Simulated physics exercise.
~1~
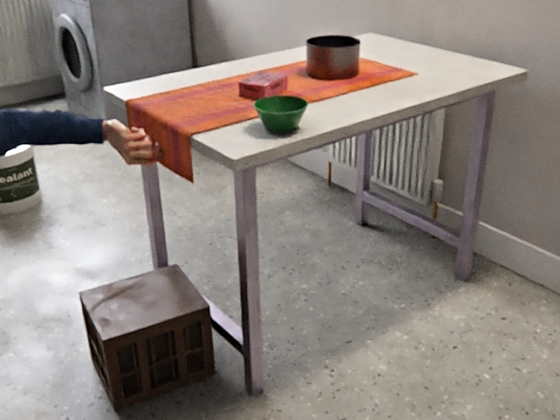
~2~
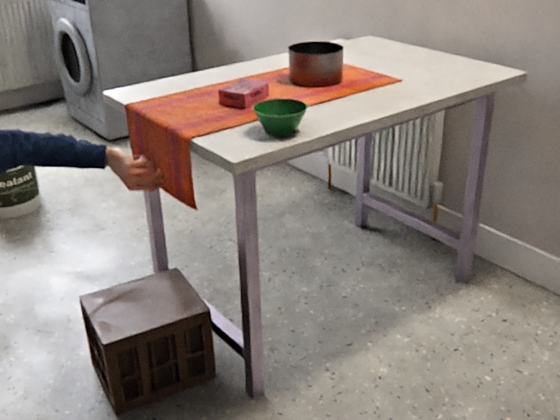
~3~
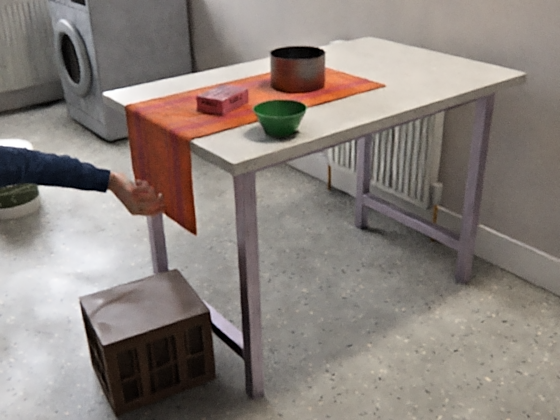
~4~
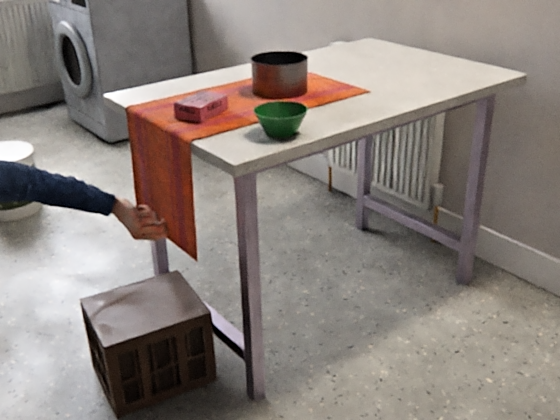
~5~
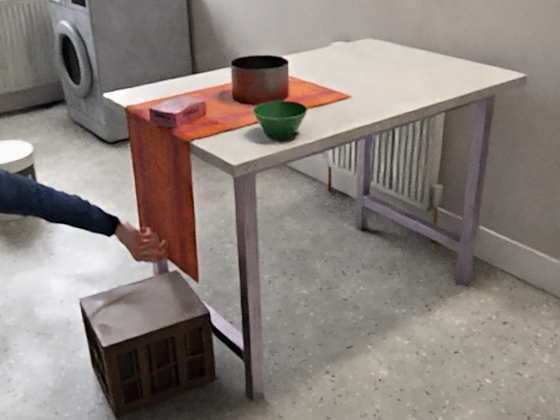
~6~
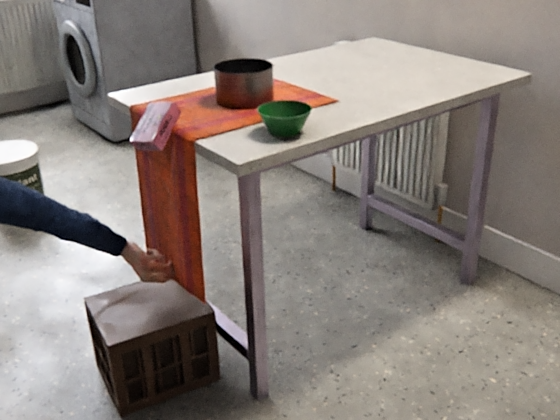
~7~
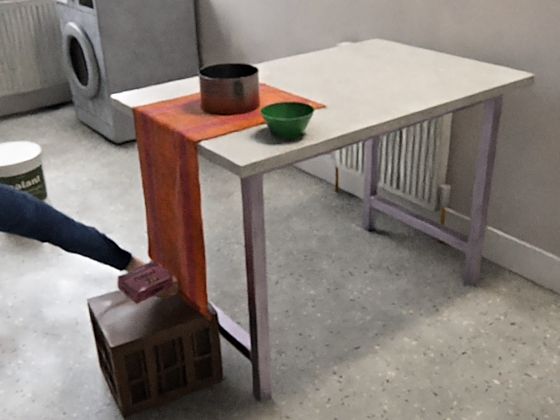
The clip shows a hand pulling an orange cloth down over a table's left end, carrying a pot and pink packet leftward while a green bowl stays put. The packet tips off the edge and drops near the brown crate below, while the pot and bowl remain on the table.
